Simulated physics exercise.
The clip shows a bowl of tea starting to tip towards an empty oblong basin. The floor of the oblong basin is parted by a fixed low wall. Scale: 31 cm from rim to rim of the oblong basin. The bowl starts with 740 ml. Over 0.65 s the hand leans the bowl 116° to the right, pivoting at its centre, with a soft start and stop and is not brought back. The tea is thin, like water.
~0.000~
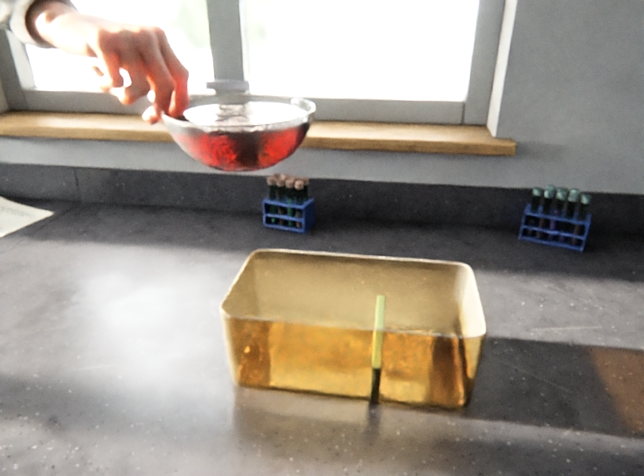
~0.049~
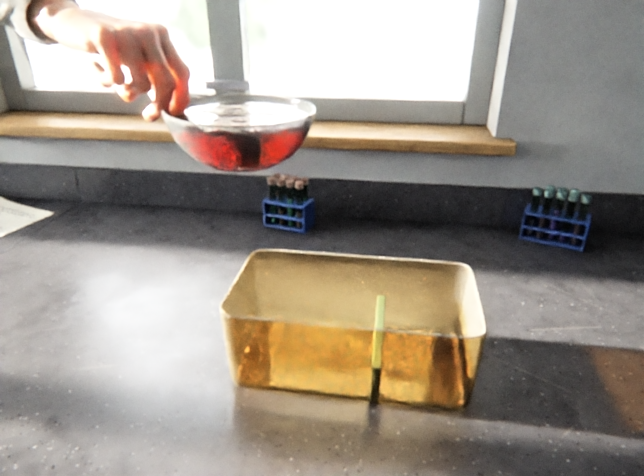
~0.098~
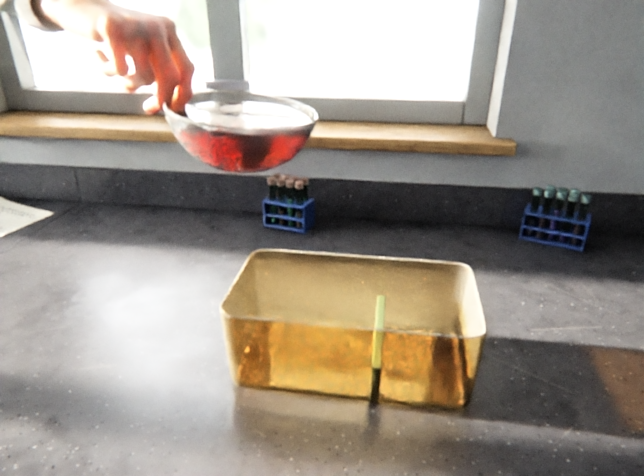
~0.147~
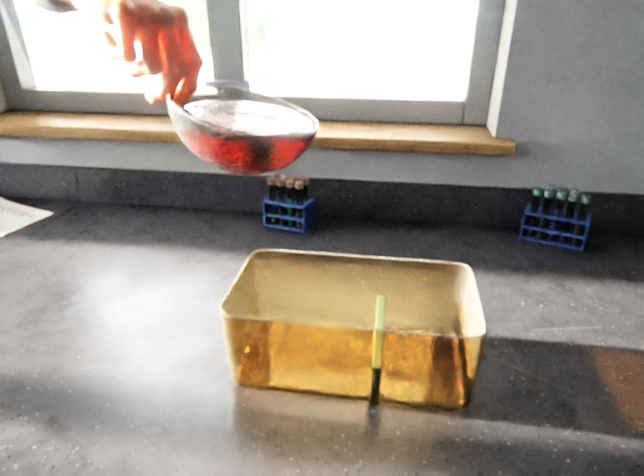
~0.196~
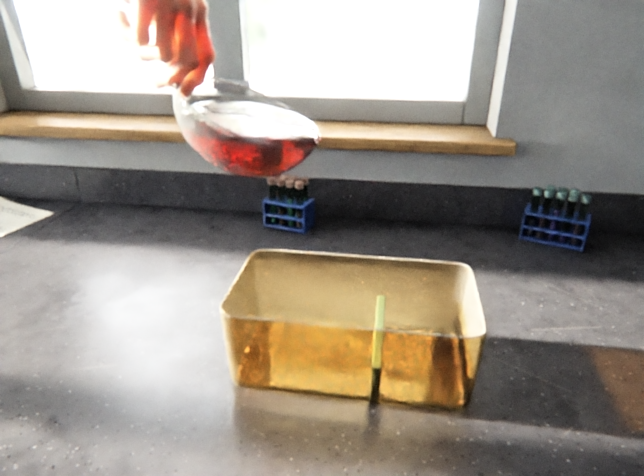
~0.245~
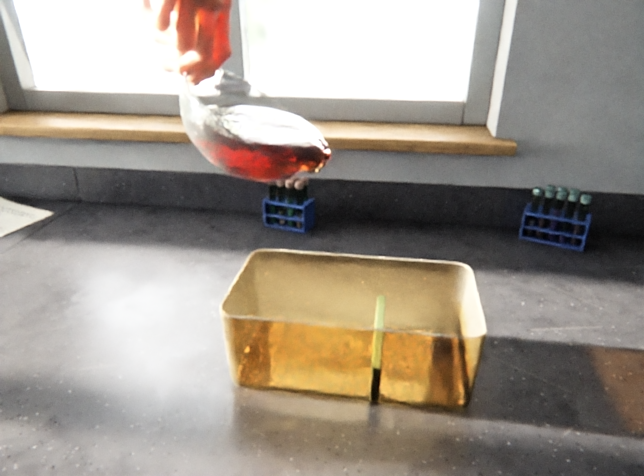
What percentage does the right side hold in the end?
The far part has some 14 per cent.
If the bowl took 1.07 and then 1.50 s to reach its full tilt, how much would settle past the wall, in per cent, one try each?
First 35, then 40 per cent.
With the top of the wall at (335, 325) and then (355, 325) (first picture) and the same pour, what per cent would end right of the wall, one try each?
In turn about 75 and 50 per cent.
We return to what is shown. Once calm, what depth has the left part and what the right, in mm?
Some 20 mm on the left and 6 mm on the right.
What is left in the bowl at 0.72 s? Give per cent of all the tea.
Some 0 per cent.
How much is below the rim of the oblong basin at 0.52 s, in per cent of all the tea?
Near 58 in a hundred.
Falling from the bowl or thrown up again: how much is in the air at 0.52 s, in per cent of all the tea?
Some 40 per cent.
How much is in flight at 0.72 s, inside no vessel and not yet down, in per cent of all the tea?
Near 10 in a hundred.
After 0.52 s the tilt is 104° and 1 per cent is still to pour, 47 is left of the wall and 12 right of it.
After 0.72 s the tilt is 116° and 0 per cent is still to pour, 76 is left of the wall and 13 right of it.
After 0.92 s the tilt is 116° and 0 per cent is still to pour, 77 is left of the wall and 13 right of it.
After 1.15 s the tilt is 116° and 0 per cent is still to pour, 77 is left of the wall and 14 right of it.
In the end 77 per cent lies left of the wall, 14 right of it and 9 outside.
